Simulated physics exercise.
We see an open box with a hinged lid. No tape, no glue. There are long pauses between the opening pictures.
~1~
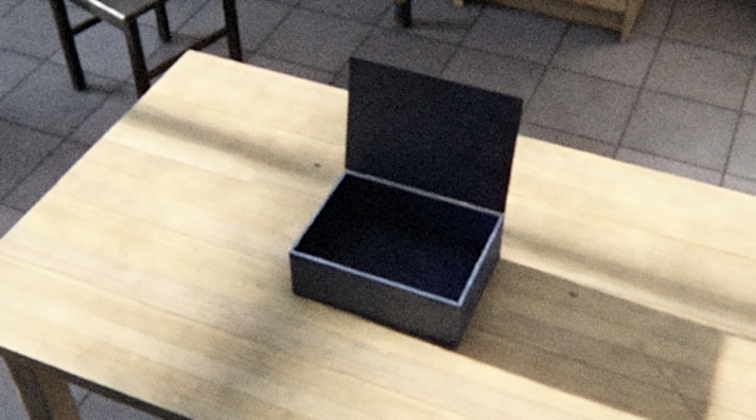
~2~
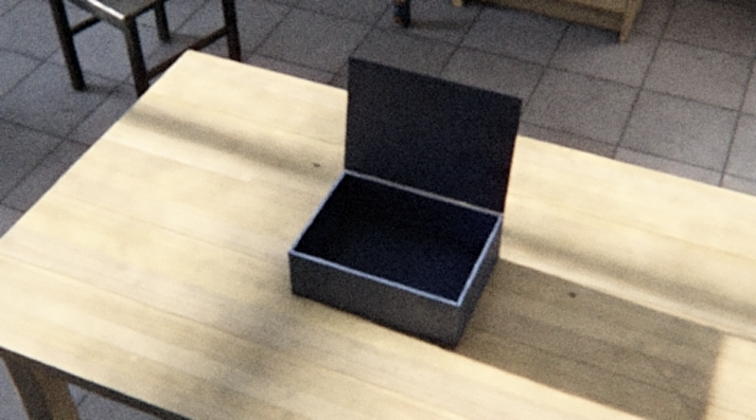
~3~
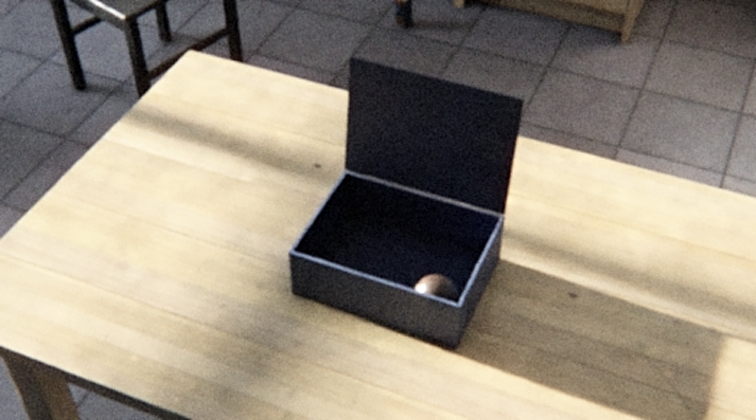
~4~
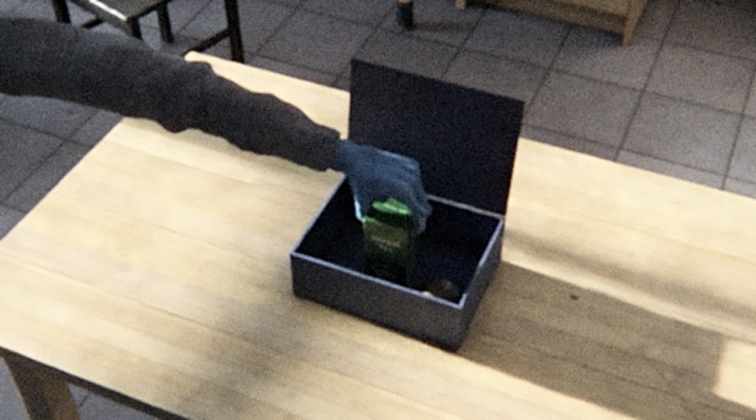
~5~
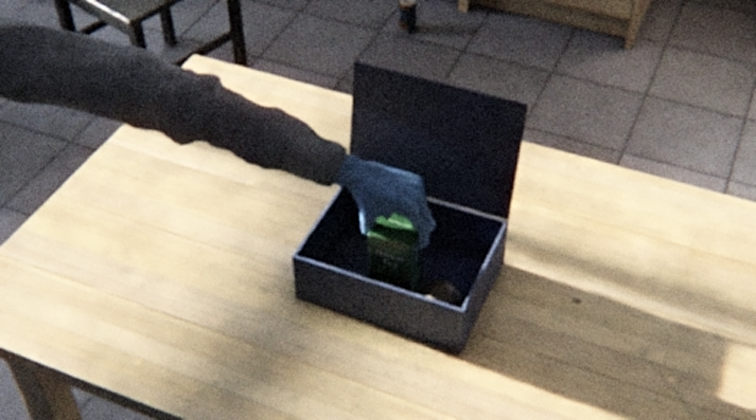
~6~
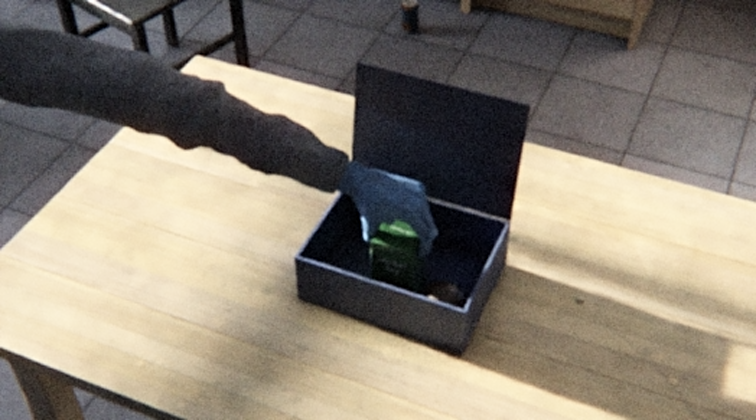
Open dark box on a wooden table, a small round object appearing inside, then a blue-gloved hand lowering a green carton into it.
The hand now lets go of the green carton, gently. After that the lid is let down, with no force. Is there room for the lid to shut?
In the end the lid will not close.
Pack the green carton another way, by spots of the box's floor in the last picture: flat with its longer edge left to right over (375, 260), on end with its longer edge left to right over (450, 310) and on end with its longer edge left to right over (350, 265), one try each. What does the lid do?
First, it shuts flat; second, it will not close; third, it will not close.
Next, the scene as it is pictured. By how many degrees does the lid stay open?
Some 25° above the rim.
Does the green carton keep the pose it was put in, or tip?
It keeps its pose.
Then, 1.20 s later than the last frame, lid starting down.
Then, 1.60 s later than the last frame, lid 57° above the rim.
Then, 1.80 s later than the last frame, lid 38° above the rim.
When it is over, lid 23° above the rim; both as before. End places, in pixels of the last picture, green carton near (399, 265).
